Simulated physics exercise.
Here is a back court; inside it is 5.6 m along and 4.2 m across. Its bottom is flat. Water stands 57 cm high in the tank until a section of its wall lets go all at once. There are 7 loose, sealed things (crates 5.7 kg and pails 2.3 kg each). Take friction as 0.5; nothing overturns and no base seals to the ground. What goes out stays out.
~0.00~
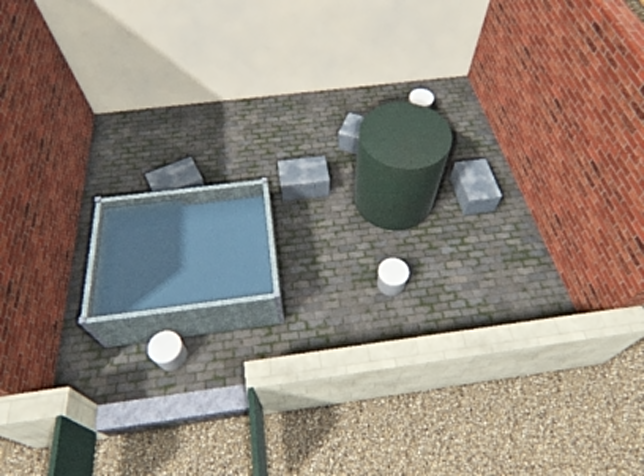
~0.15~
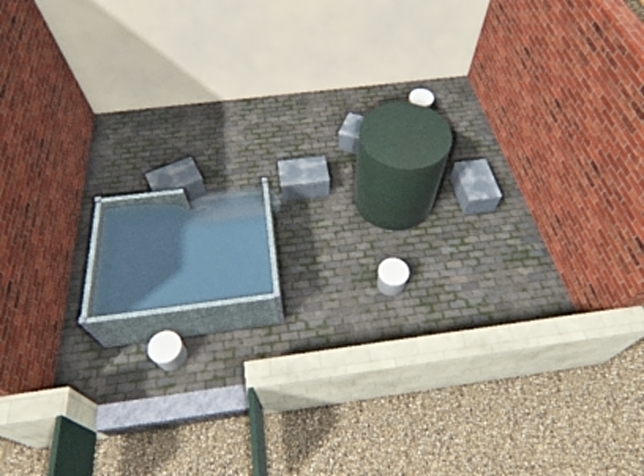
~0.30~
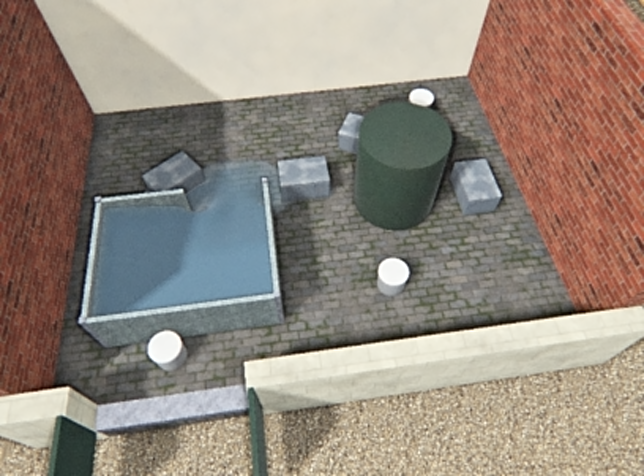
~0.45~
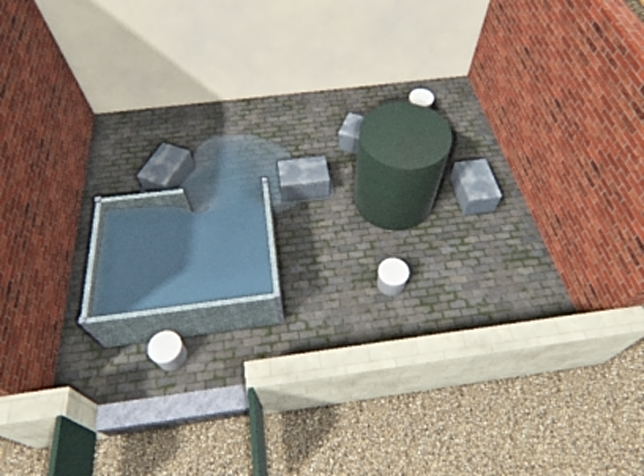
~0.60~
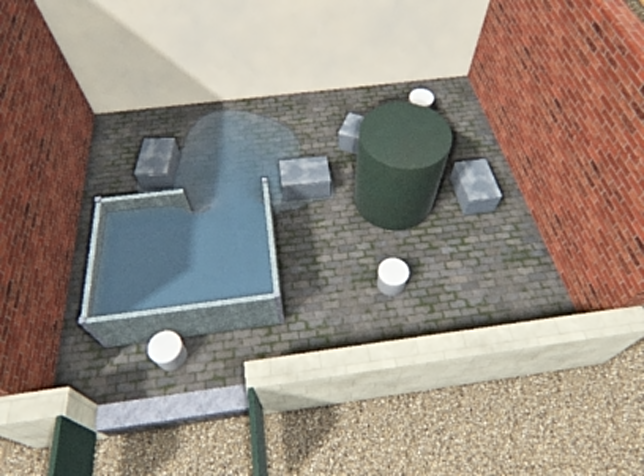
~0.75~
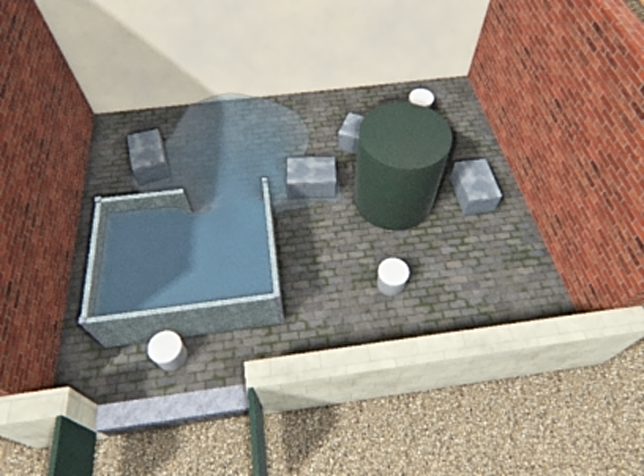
A large dark green cylinder stands on the right of a paved court, seen from high above, between red brick side walls and a pale back wall. A grey-walled tank of blue water sits at left, with grey crates and white pails scattered around. The tank's back wall opens, water spreads backward over the paving, and the crate behind it slides back and turns, then another shifts slightly right.
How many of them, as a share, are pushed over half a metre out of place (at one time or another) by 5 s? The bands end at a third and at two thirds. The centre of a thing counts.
That comes to between one and two thirds.
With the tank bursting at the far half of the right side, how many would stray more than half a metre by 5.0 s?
Then 5.
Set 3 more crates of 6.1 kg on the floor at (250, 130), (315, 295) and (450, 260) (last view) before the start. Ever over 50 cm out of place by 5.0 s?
In that order: Over, short of it, short of it.
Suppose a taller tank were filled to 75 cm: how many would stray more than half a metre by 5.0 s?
Then 4.
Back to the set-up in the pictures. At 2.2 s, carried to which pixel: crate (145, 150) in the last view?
Around (111, 139).
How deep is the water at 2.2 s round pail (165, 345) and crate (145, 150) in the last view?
About 0 and 6 cm.
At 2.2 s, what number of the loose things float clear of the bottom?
I count 0.
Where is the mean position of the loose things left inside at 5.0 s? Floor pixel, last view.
Around (359, 246).
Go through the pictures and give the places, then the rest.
A crate at (174, 176) rests on the ground; a crate at (303, 171), on the bottom; water covers 2.5 m2; 0 of 7 have shifted, in the first picture.
A crate at (174, 176) rests on the ground; a crate at (303, 171), on the bottom; water covers 3.0 m2; 0 of 7 have shifted, in the second picture.
A crate at (172, 172), on the bottom, 7 cm from its start; a crate at (303, 171), on the bottom; water covers 3.5 m2; 1 of 7 have shifted, in the third picture.
A crate at (164, 163) rests on the ground, 26 cm from its start; a crate at (303, 171), on the bottom; water covers 4.3 m2; 1 of 7 have shifted, in the fourth picture.
A crate at (155, 155) rests on the ground, 45 cm from its start; a crate at (305, 170) rests on the ground; 5.2 m2 under water; 1 of 7 have shifted, in the fifth picture.
A crate at (145, 148) rests on the ground, 64 cm from its start; a crate at (311, 170), on the bottom, 10 cm from its start; 6.3 m2 under water; 2 of 7 have shifted, in the sixth picture.
After 1.1 s 1 of 7 are over 50 cm from their spots; 0 afloat.
After 2.2 s 2 of 7 are over 50 cm from their spots; 0 afloat.
After 3.5 s 2 of 7 are over 50 cm from their spots; 1 afloat.
After 5.0 s 4 of 7 are over 50 cm from their spots, and 4 have been at some point; 3 afloat.
